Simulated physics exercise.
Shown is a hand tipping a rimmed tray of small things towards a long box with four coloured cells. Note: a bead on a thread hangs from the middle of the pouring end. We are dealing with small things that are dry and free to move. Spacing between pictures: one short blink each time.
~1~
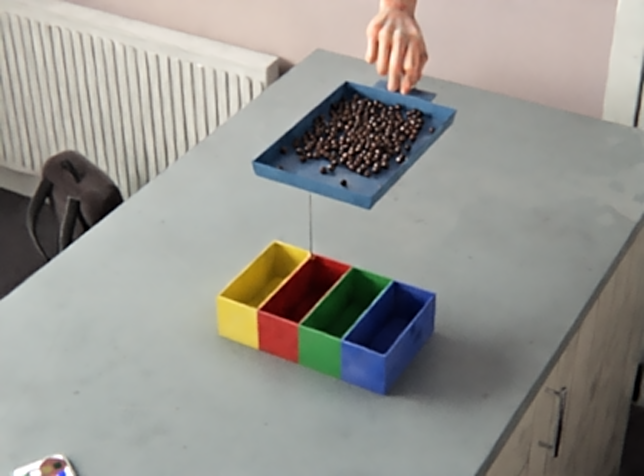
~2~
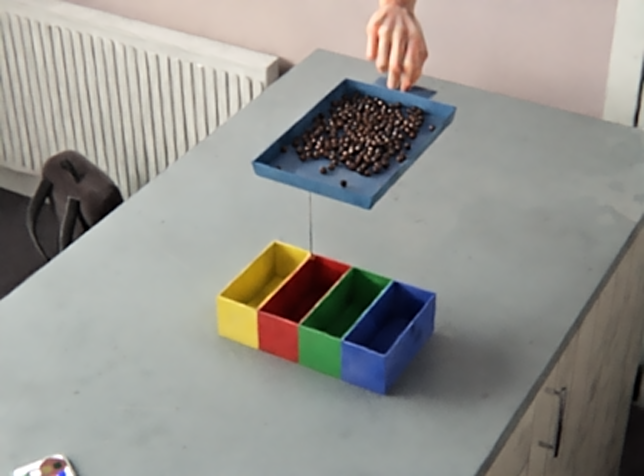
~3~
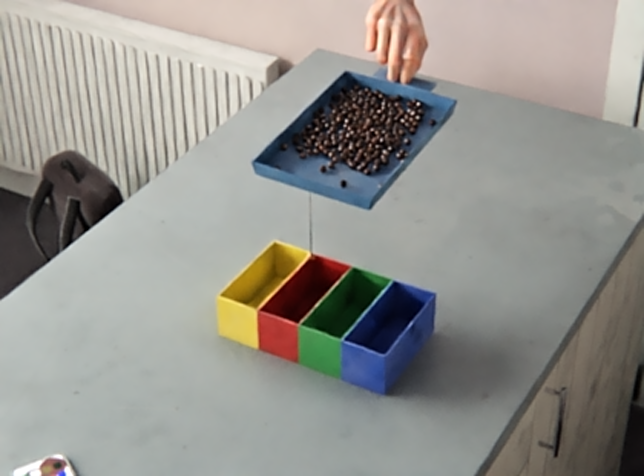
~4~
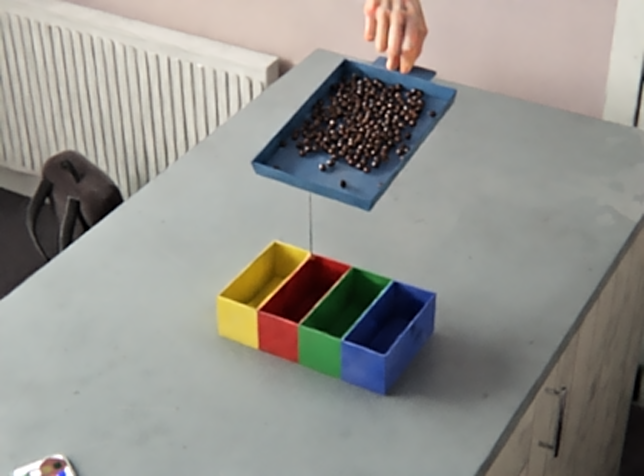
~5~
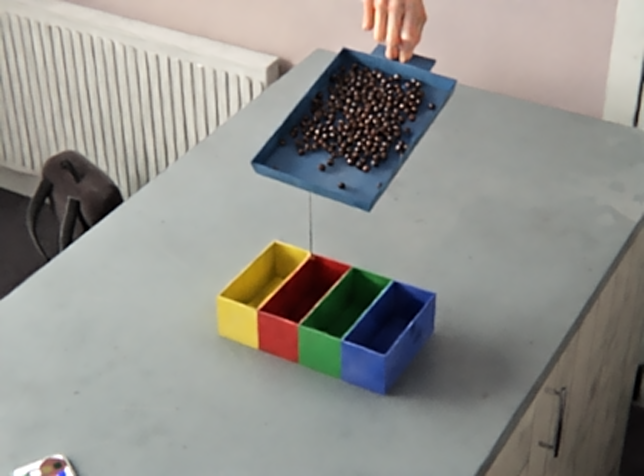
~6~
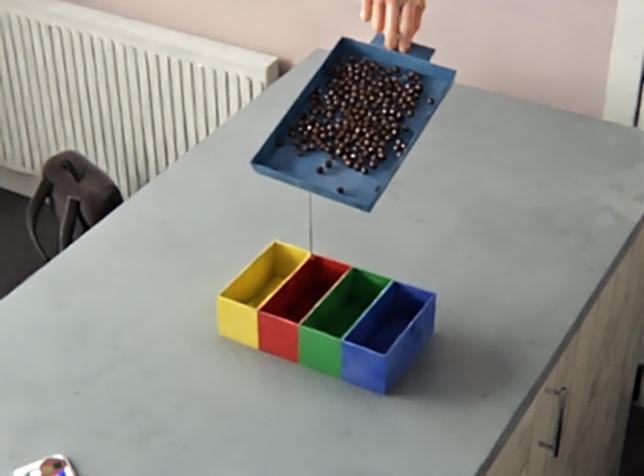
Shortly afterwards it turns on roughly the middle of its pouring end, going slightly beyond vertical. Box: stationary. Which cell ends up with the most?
The green cell.
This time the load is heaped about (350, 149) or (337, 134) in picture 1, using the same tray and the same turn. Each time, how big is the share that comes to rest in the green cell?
The first start gives 50 percent and the second 50 percent.
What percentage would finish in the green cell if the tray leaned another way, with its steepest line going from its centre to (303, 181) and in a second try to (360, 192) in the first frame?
About 0 % and about 80 %.
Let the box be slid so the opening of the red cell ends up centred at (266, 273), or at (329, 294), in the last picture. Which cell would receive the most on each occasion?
The first time it is the blue cell; the second time it is the cell in red.
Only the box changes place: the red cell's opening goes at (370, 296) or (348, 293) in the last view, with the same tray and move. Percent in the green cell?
0 % and 10 %.
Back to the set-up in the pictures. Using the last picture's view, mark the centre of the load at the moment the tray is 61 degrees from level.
Around (329, 182).
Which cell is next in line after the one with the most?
Second position is held by the red cell.
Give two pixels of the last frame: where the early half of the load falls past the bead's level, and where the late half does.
Around (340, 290) at first; around (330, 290) after that.
Shortly afterwards, tray tipped steeply; all but a few on the tray; only a few in the green cell; only a few in the red cell; only a few in the blue cell; a little falling or outside the box.
Next, tray tipped right over; near a third on the tray; near a quarter in the green cell; a little in the red cell; only a few in the blue cell; only a few in the yellow cell; near a quarter falling or outside the box.
Some moments later, tray tipped past a quarter turn; near half in the green cell; near a third in the red cell; a little in the yellow cell; a little in the blue cell; only a few falling or outside the box.
In the end, tray tipped past a quarter turn; near half in the green cell; near a third in the red cell; a little in the yellow cell; a little in the blue cell; only a few outside the box.
